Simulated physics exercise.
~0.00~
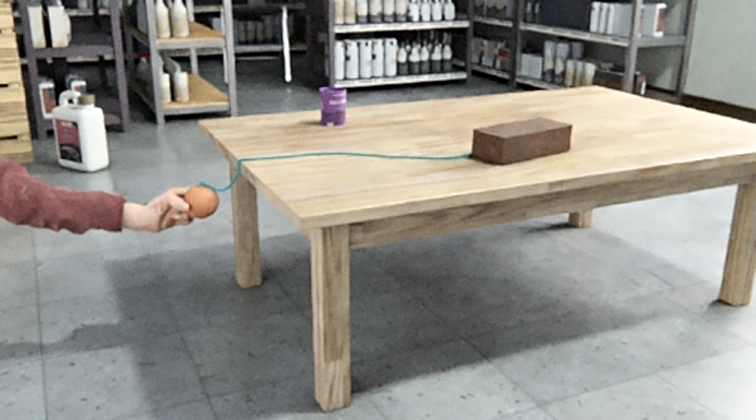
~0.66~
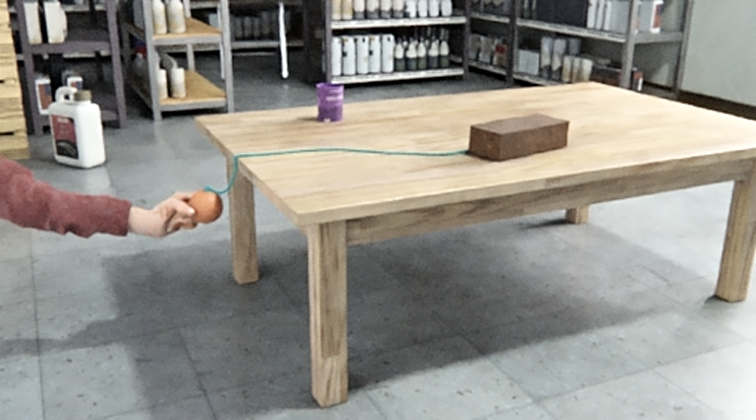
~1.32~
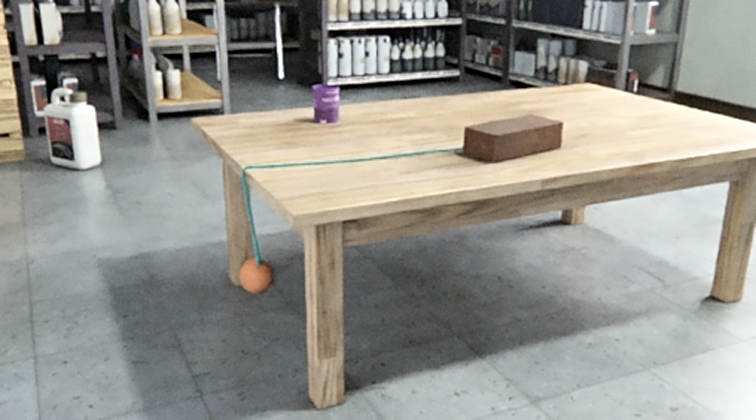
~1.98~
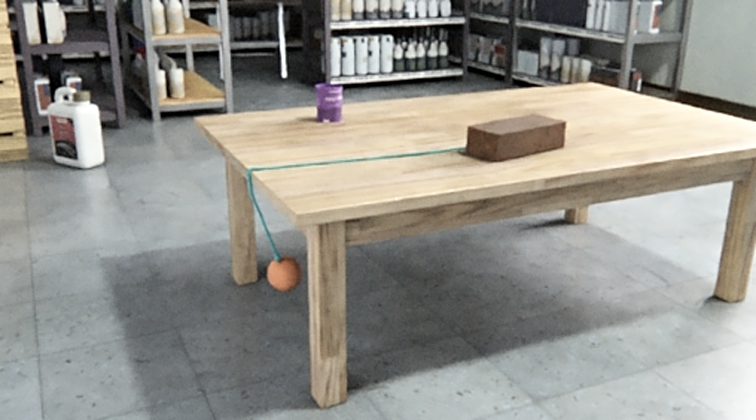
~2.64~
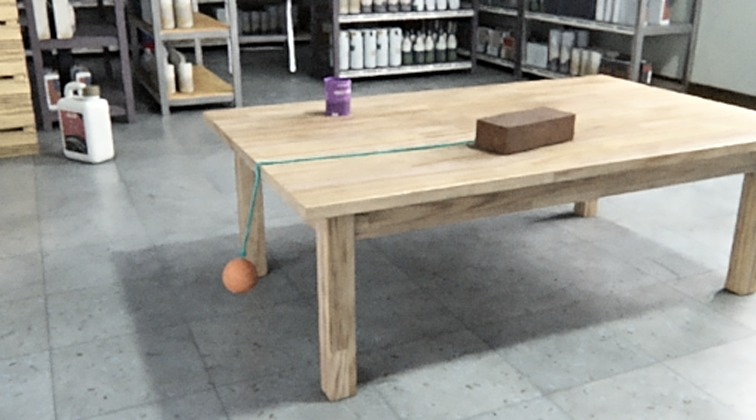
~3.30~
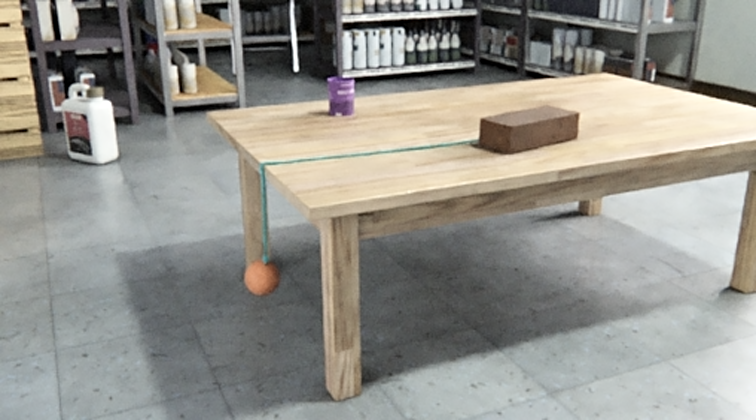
In a storeroom with grey floor tiles and shelves of bottles, a slightly swaying camera looks across a pale wooden table from in front and a little above. A brown brick sits on the tabletop with a purple cup to its left, and a teal string runs from the brick over the left edge to an orange held by a hand at the left. The hand lowers slightly, then lets go and withdraws. The orange drops, and the string pulls straight and catches it above the floor. It swings right, then left, and ends dangling below the edge, while brick and cup stay put.
